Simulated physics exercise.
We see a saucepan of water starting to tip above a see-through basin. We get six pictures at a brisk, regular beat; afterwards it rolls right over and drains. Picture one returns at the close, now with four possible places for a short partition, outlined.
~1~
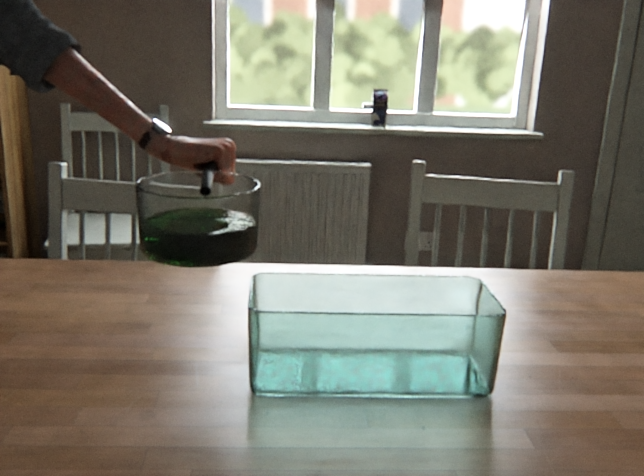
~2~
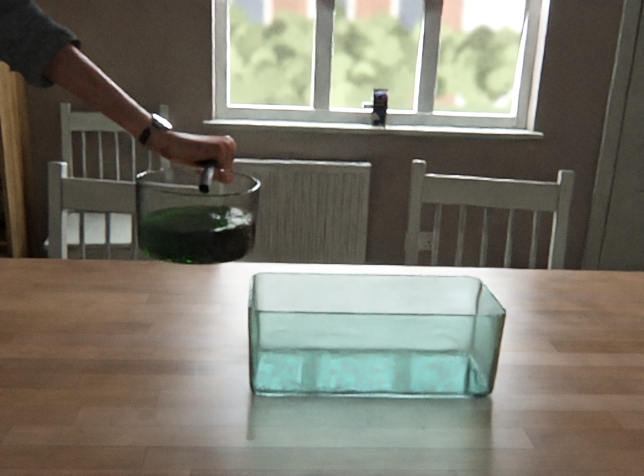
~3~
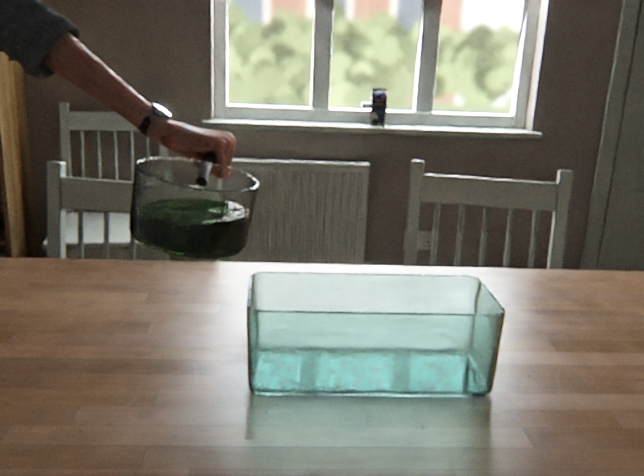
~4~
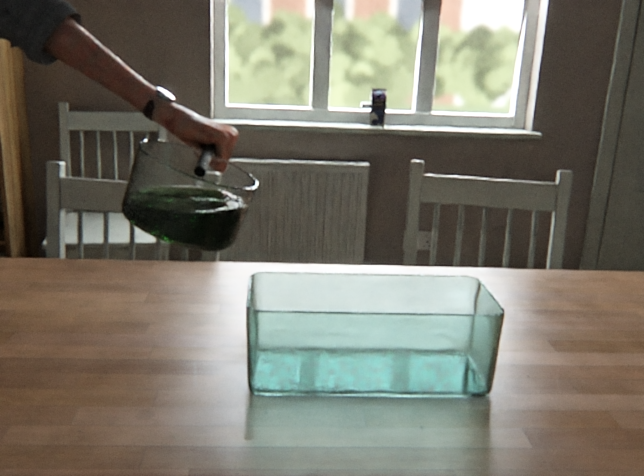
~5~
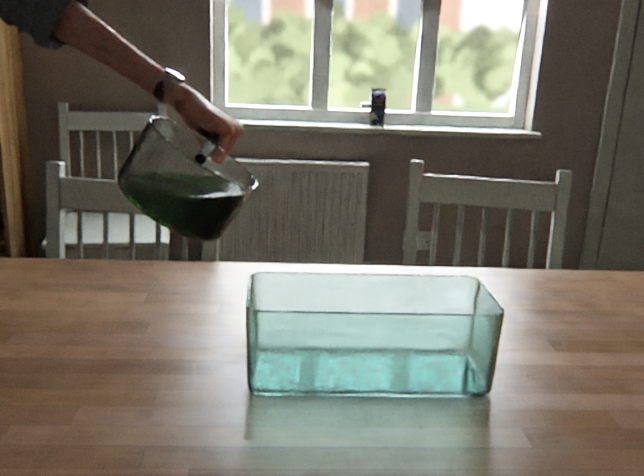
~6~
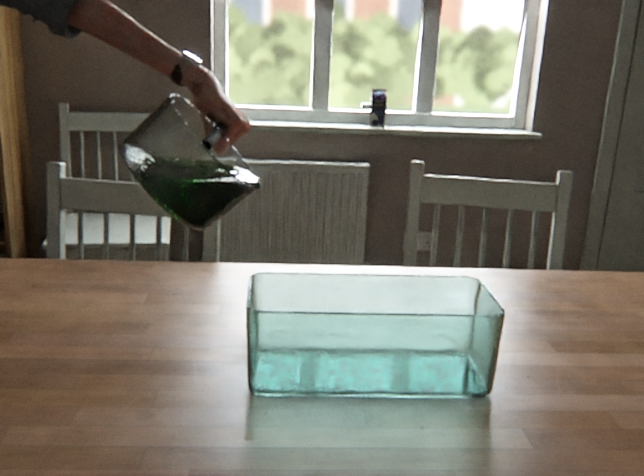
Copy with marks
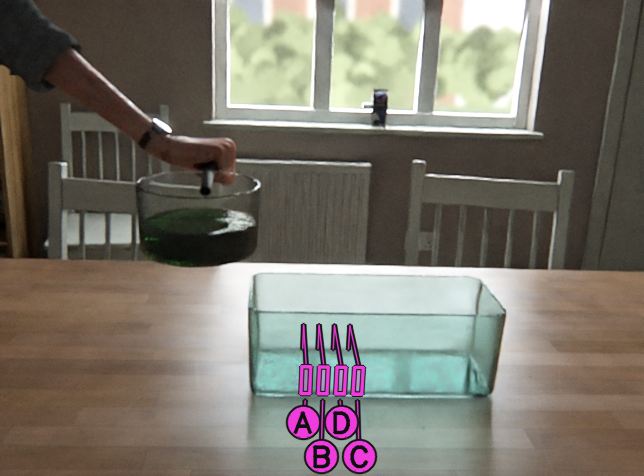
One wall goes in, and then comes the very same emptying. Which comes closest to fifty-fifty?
The best slot is D.
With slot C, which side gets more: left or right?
More ends on the left.
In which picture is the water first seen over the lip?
In picture 6.
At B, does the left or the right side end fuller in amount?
The right side.
On the marked copy, A at (305, 400); B at (322, 400); C at (357, 400); D at (340, 400).
With A, about 8 % ends left of the wall and 91 % right of it.
With B, about 14 % ends left of the wall and 85 % right of it.
With C, about 87 % ends left of the wall and 11 % right of it.
With D, about 49 % ends left of the wall and 49 % right of it.
